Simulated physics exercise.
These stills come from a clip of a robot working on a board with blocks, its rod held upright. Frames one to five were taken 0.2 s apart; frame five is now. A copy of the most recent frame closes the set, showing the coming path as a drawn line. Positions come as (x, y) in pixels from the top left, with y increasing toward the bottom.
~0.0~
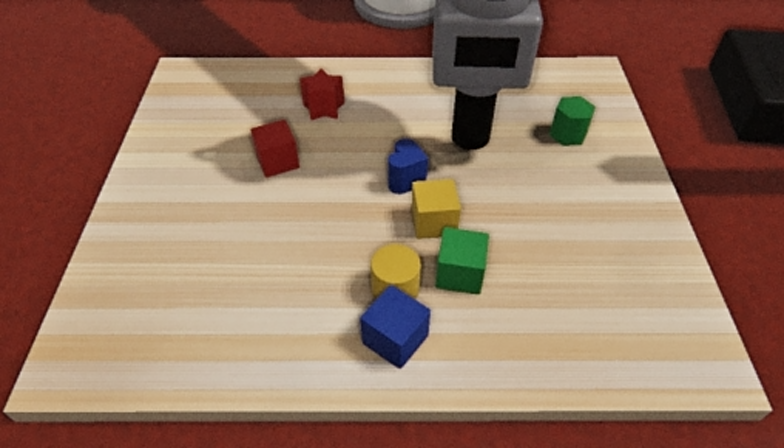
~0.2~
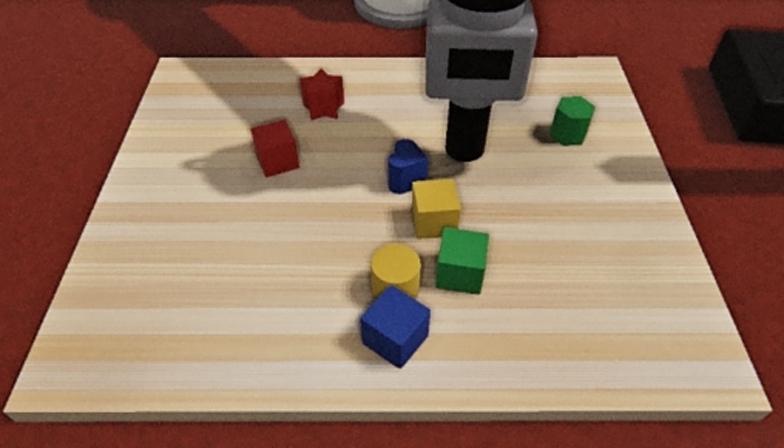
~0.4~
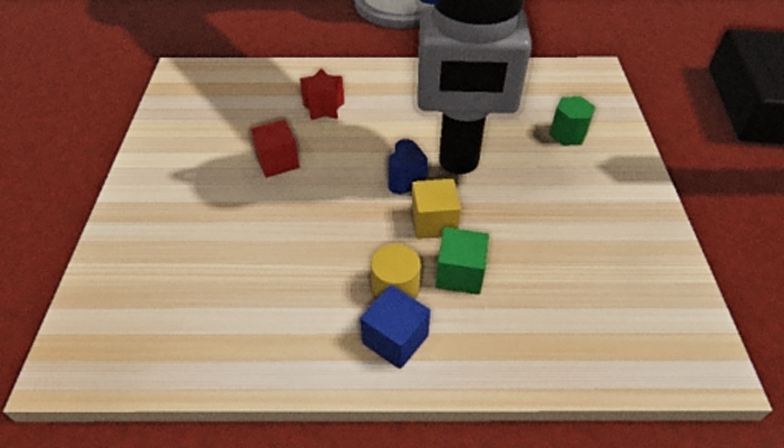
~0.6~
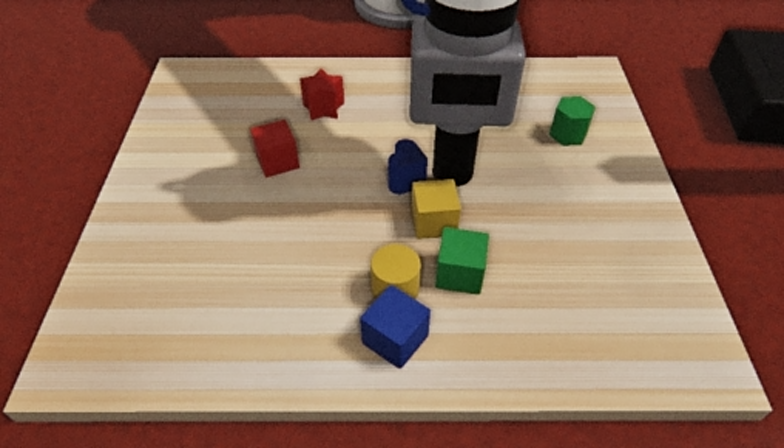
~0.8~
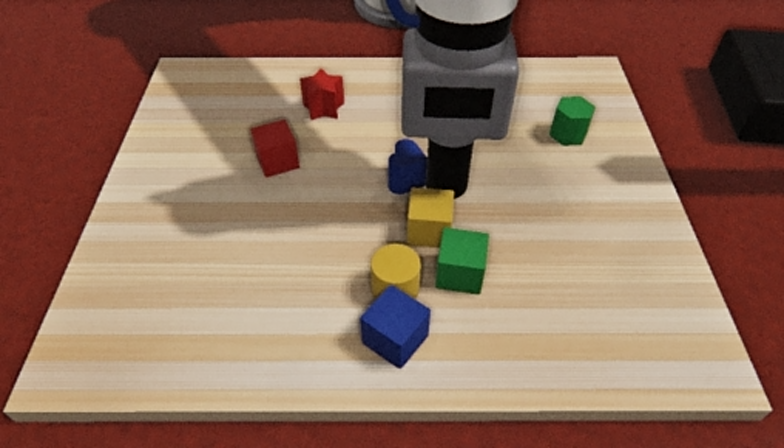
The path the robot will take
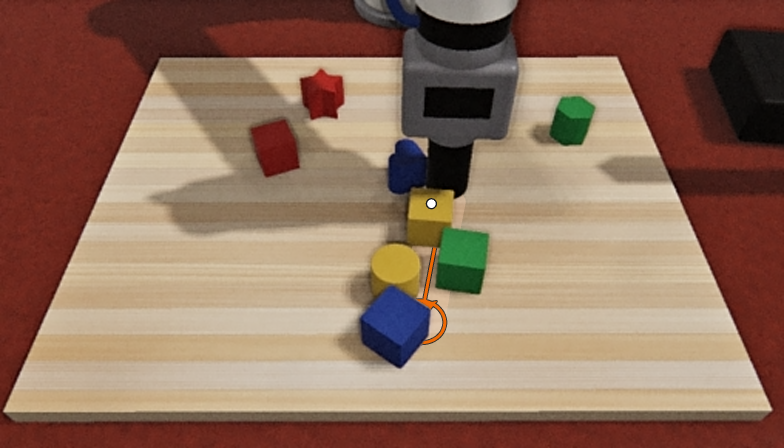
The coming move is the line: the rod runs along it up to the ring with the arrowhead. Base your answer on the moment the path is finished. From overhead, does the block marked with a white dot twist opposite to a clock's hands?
My answer is no.
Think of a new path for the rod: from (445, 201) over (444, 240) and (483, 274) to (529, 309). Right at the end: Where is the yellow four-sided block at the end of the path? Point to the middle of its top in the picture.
It will likely be found at (415, 239).
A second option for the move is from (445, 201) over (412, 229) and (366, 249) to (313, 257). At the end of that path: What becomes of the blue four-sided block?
By the last moment, the blue four-sided block will have left its place.
The drawn path runs in a line from (445, 201) to (421, 321); the dot is on the yellow four-sided block.
The first path, step by step. One third of the way, rod at (438, 221); yellow disc at (387, 270); blue four-sided block at (394, 319); yellow four-sided block at (410, 236), turned 35° clockwise; green four-sided block at (460, 256), turned 35° anticlockwise.
Two thirds of the way, rod at (430, 263); yellow disc at (346, 295); blue four-sided block at (382, 332), turned 60° anticlockwise; yellow four-sided block at (391, 274), turned 60° clockwise; green four-sided block at (469, 282), turned 70° anticlockwise.
At the end, rod at (422, 307); yellow disc at (320, 305); blue four-sided block at (384, 341), turned 40° anticlockwise; yellow four-sided block at (372, 296), turned 80° clockwise; green four-sided block at (475, 295), turned 90° anticlockwise.
